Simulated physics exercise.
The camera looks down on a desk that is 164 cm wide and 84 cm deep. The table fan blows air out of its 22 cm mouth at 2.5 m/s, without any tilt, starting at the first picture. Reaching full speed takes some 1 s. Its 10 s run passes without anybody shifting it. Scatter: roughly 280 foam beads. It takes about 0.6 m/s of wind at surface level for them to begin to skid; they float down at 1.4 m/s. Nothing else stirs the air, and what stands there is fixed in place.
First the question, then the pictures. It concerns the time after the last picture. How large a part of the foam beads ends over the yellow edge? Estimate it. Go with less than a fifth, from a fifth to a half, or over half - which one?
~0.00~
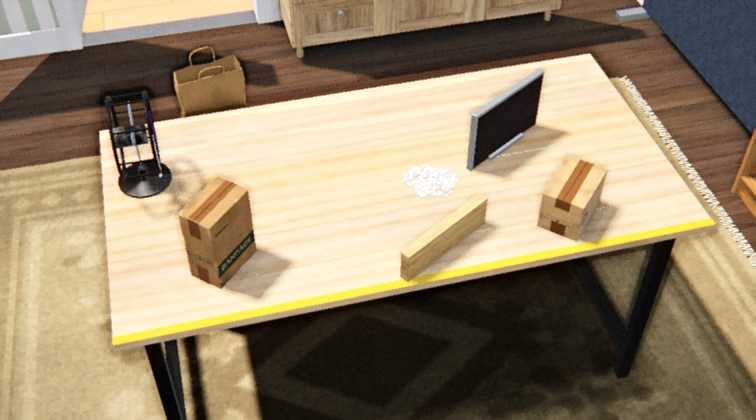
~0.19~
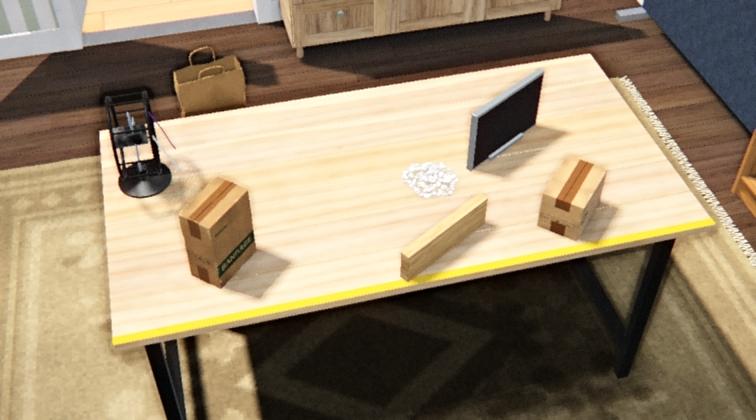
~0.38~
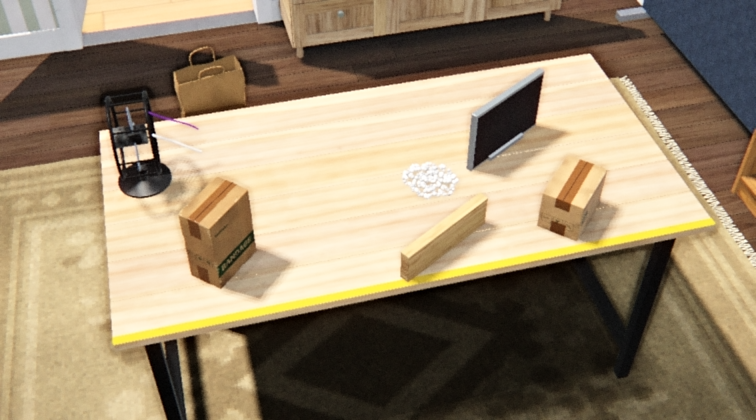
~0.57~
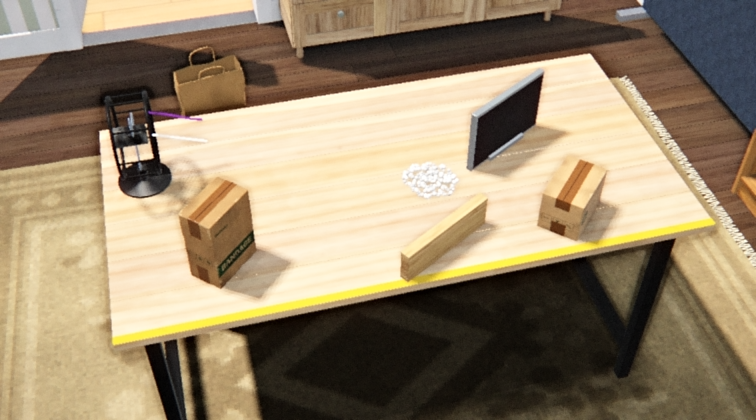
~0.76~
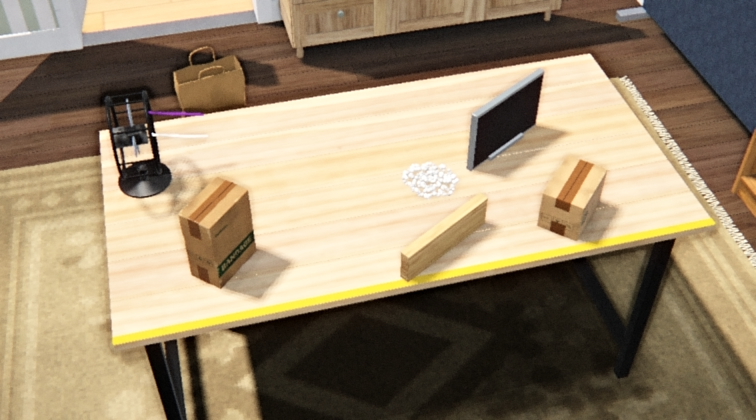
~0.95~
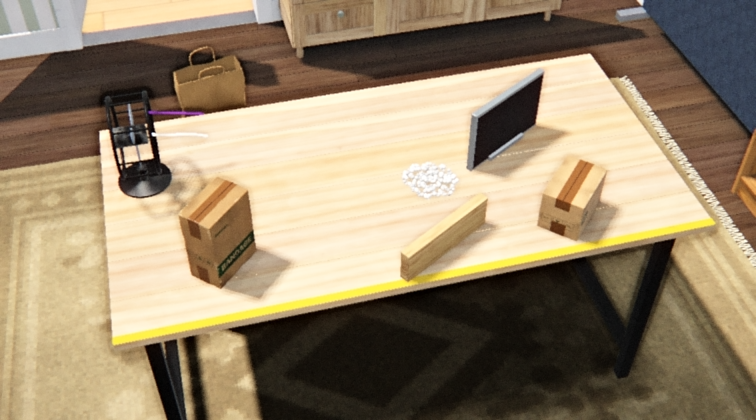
It ends up beyond one half.
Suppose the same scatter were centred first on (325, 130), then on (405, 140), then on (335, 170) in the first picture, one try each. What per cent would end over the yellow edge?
First try near 0 %, second near 1 %, third near 40 %.
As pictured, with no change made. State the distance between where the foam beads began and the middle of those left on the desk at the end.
I'd say around 20 cm.
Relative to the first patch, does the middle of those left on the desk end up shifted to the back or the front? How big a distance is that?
The middle ends up nearer the front end, around 20 cm off.
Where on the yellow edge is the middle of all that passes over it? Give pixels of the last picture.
I'd point to somewhere near (541, 259).
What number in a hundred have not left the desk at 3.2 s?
Roughly 40 %.
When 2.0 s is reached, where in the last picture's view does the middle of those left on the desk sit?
Centre estimate: (494, 222) px.
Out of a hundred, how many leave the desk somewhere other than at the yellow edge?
Estimate: Close to 0 per cent.
After 2.0 s, 4 % are over the yellow edge; the middle of those still in play is near (498, 222); 6 % have settled or left.
After 3.2 s, 62 % are over the yellow edge; the middle of those still in play is near (459, 228); 84 % have settled or left.
After 5.5 s, 65 % are over the yellow edge; the middle of those still in play is near (459, 228); 88 % have settled or left.
After 10.0 s, at the end, 65 % are over the yellow edge; the middle of those still in play is near (459, 228).
